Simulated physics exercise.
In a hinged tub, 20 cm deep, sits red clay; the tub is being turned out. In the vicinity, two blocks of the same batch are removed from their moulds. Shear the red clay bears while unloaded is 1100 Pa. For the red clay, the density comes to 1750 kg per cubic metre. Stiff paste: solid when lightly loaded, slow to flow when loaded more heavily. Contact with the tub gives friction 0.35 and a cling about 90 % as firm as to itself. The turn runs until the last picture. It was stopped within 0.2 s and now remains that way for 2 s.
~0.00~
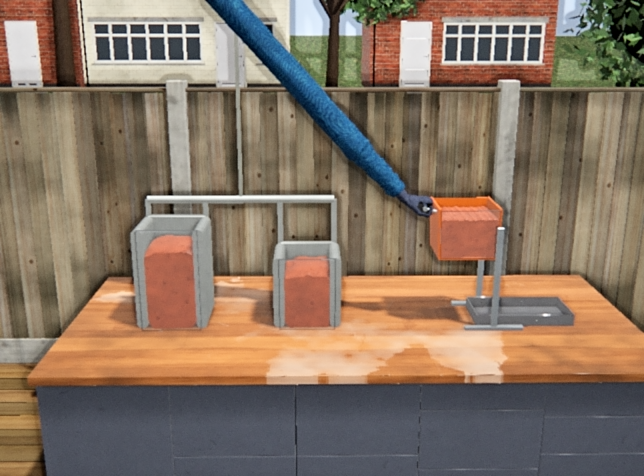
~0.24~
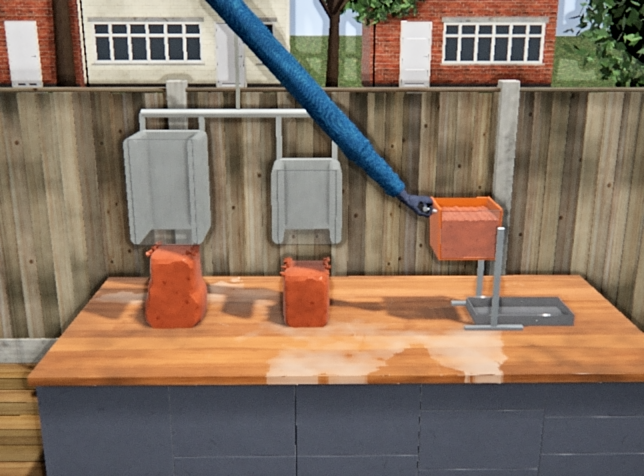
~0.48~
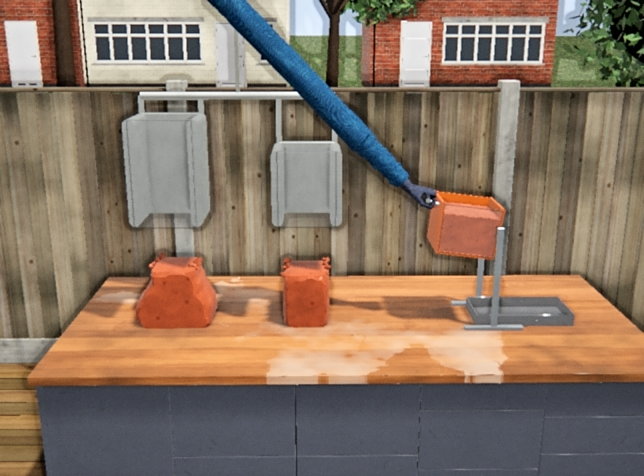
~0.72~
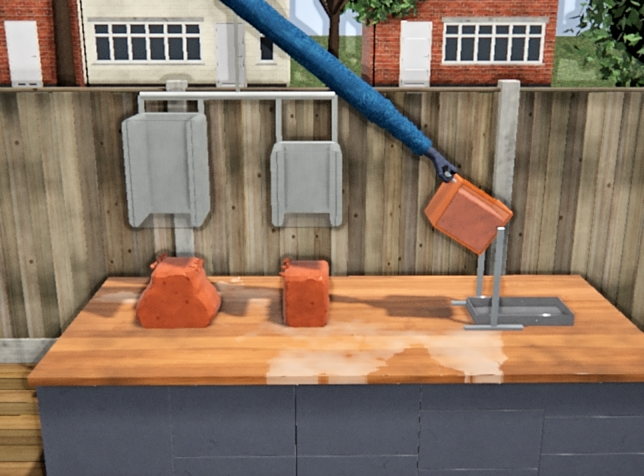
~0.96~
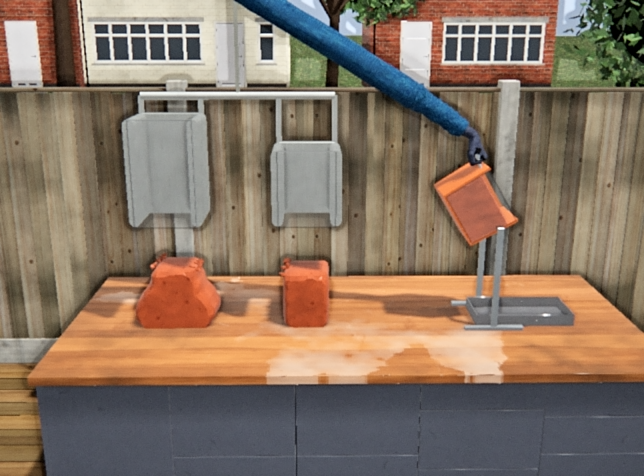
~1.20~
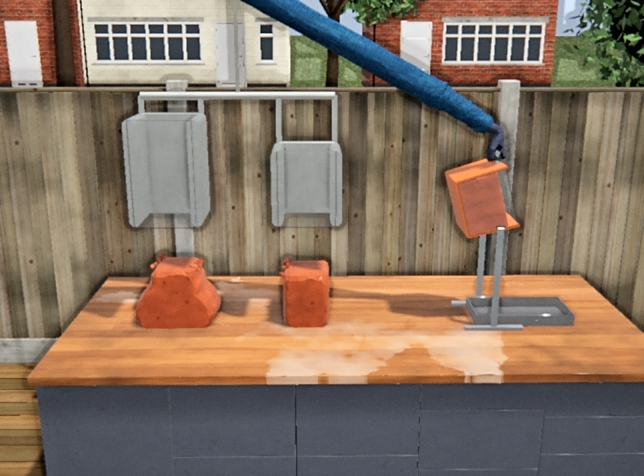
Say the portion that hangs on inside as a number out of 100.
Expect roughly 100 %.
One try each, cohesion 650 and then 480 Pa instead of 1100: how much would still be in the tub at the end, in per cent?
Respectively, close to 100 % and close to 100 %.
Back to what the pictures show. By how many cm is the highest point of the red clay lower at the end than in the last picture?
0 cm or so.
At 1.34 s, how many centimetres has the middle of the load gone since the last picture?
I'd put the distance at about 0 centimetres.
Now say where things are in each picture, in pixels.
In the first picture, handle-side rim at (442, 210), tilt 0 degrees; top of the red clay at (442, 220); blocks stand 34 cm, 24 cm (left to right).
In the second picture, handle-side rim at (442, 210), tilt 0 degrees; top of the red clay at (442, 220); blocks stand 31 cm, 24 cm (left to right).
In the third picture, handle-side rim at (445, 203), tilt 7 degrees; top of the red clay at (449, 213); blocks stand 25 cm, 24 cm (left to right).
In the fourth picture, handle-side rim at (463, 182), tilt 33 degrees; top of the red clay at (460, 192); blocks stand 25 cm, 24 cm (left to right).
In the fifth picture, handle-side rim at (490, 170), tilt 59 degrees; top of the red clay at (480, 177); blocks stand 25 cm, 24 cm (left to right).
In the sixth picture, handle-side rim at (507, 169), tilt 74 degrees; top of the red clay at (494, 174); blocks stand 25 cm, 24 cm (left to right).
After 1.34 s, the tub is at 74 degrees and holds 100 %.
After 1.51 s, the tub is at 74 degrees and holds 100 %.
After 1.68 s, the tub is at 74 degrees and holds 100 %.
After 1.85 s, the tub is at 74 degrees and holds 100 %.
After 3.20 s, at the end, the tub is at 74 degrees and holds 100 %.
